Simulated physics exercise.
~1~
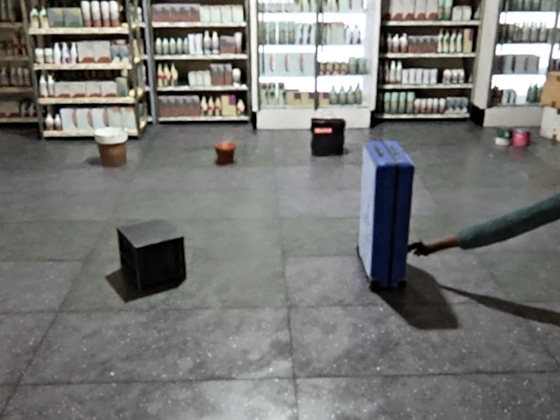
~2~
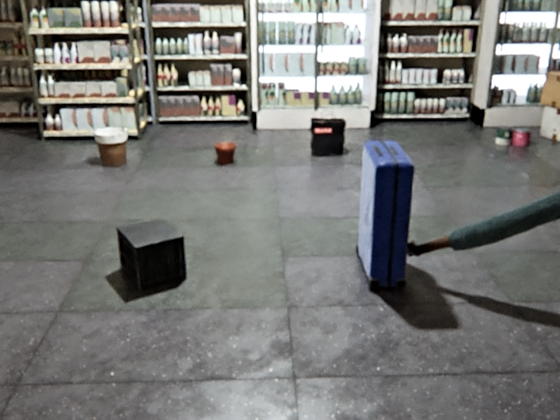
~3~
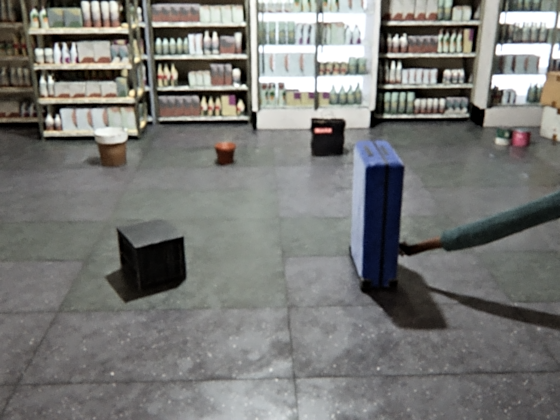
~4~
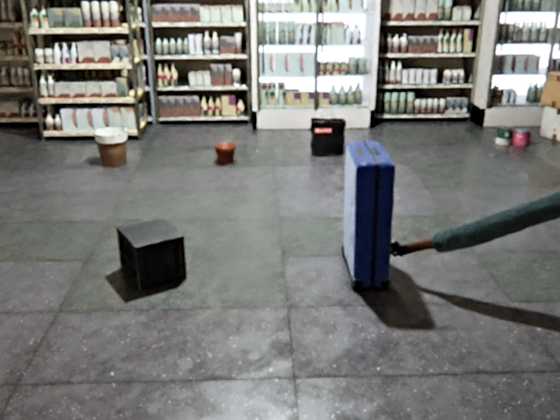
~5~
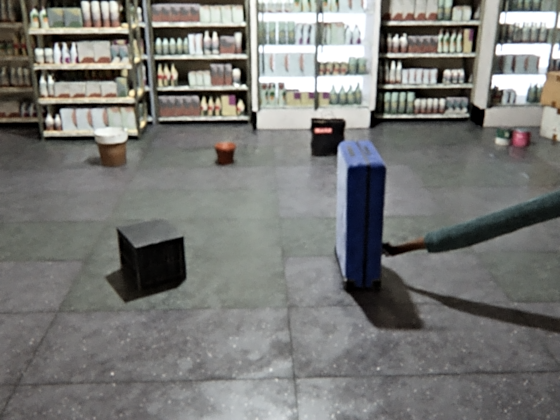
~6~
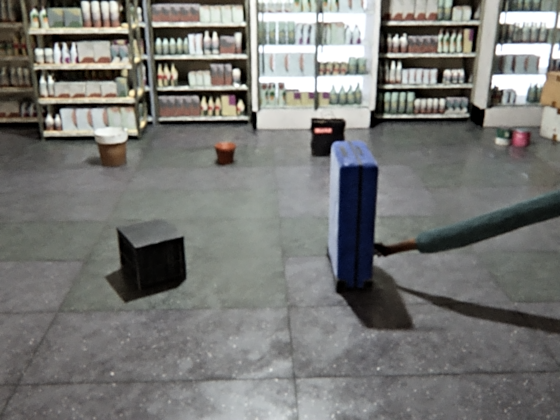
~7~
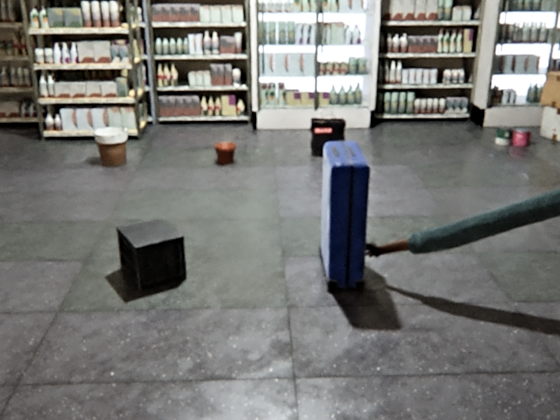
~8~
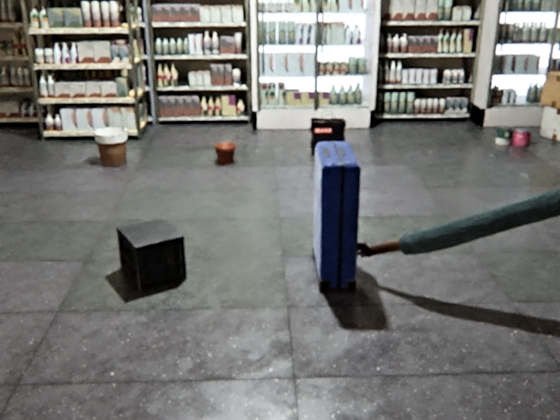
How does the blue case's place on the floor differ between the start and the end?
At the end the blue case stands a little farther left than at the start, closer to the black crate.
